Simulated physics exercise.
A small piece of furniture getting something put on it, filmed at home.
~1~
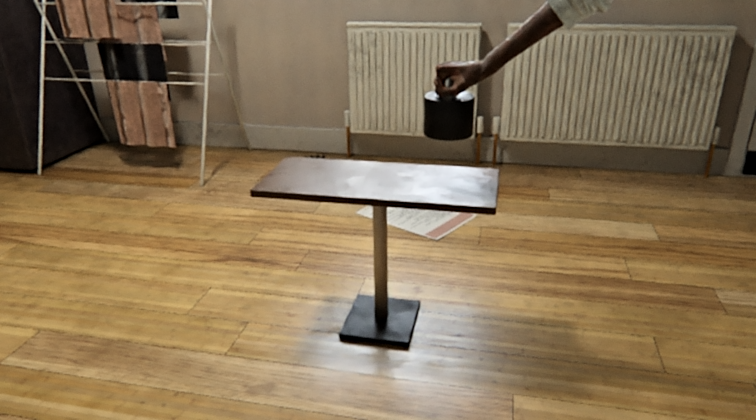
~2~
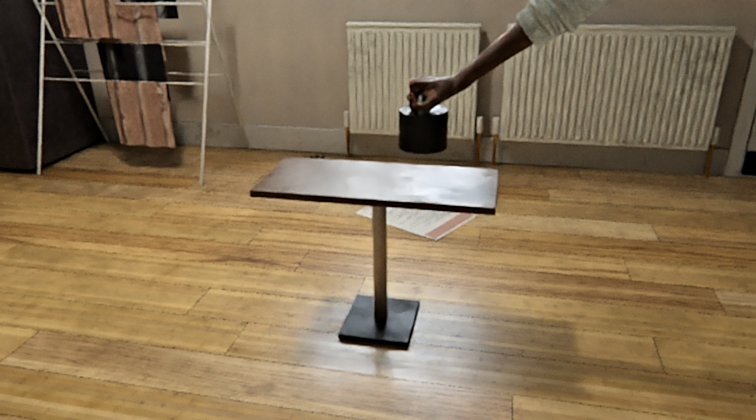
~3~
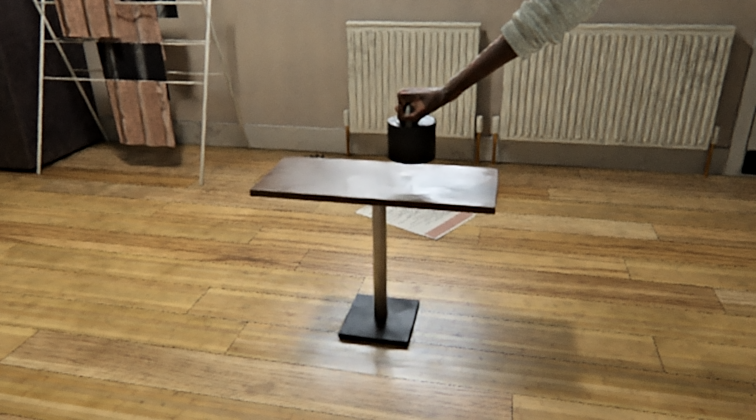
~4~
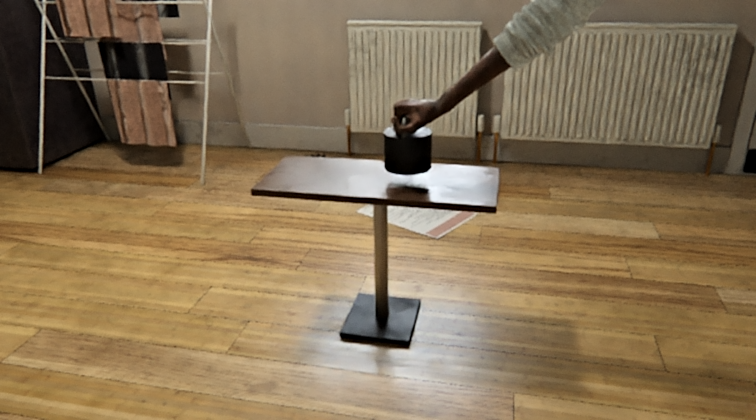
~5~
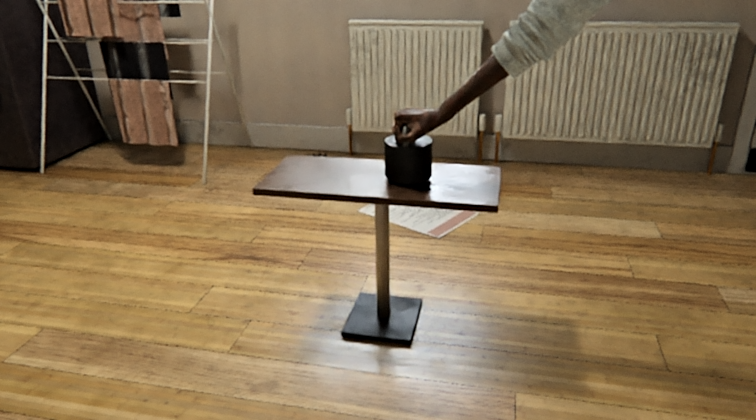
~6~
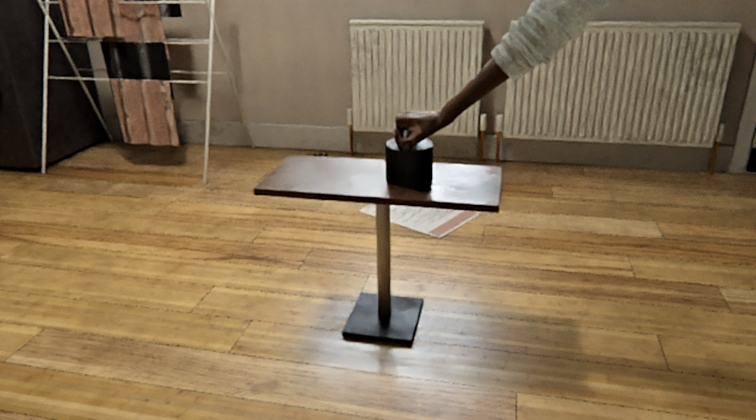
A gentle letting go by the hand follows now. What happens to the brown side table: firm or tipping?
In the end the brown side table stays flat on its feet.
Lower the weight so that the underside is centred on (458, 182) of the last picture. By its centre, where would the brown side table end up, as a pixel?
It'd end up somewhere close to (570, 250).
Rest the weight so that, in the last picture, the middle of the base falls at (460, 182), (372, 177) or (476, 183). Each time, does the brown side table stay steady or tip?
One after another: It falls over; stays put; falls over.
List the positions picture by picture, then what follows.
Still on the way; brown side table (379, 183); weight (449, 115), in the first frame.
Still on the way; brown side table (379, 183); weight (423, 128), in the second frame.
Still on the way; brown side table (379, 182); weight (412, 139), in the third frame.
Still on the way; brown side table (380, 182); weight (408, 150), in the fourth frame.
Still on the way; brown side table (382, 181); weight (408, 158), in the fifth frame.
In place, still held; brown side table (382, 181); weight (409, 161), in the sixth frame.
Then, 0.30 s on from there, brown side table at rest near (383, 181).
In the end, the brown side table keeps steady, near (383, 181).
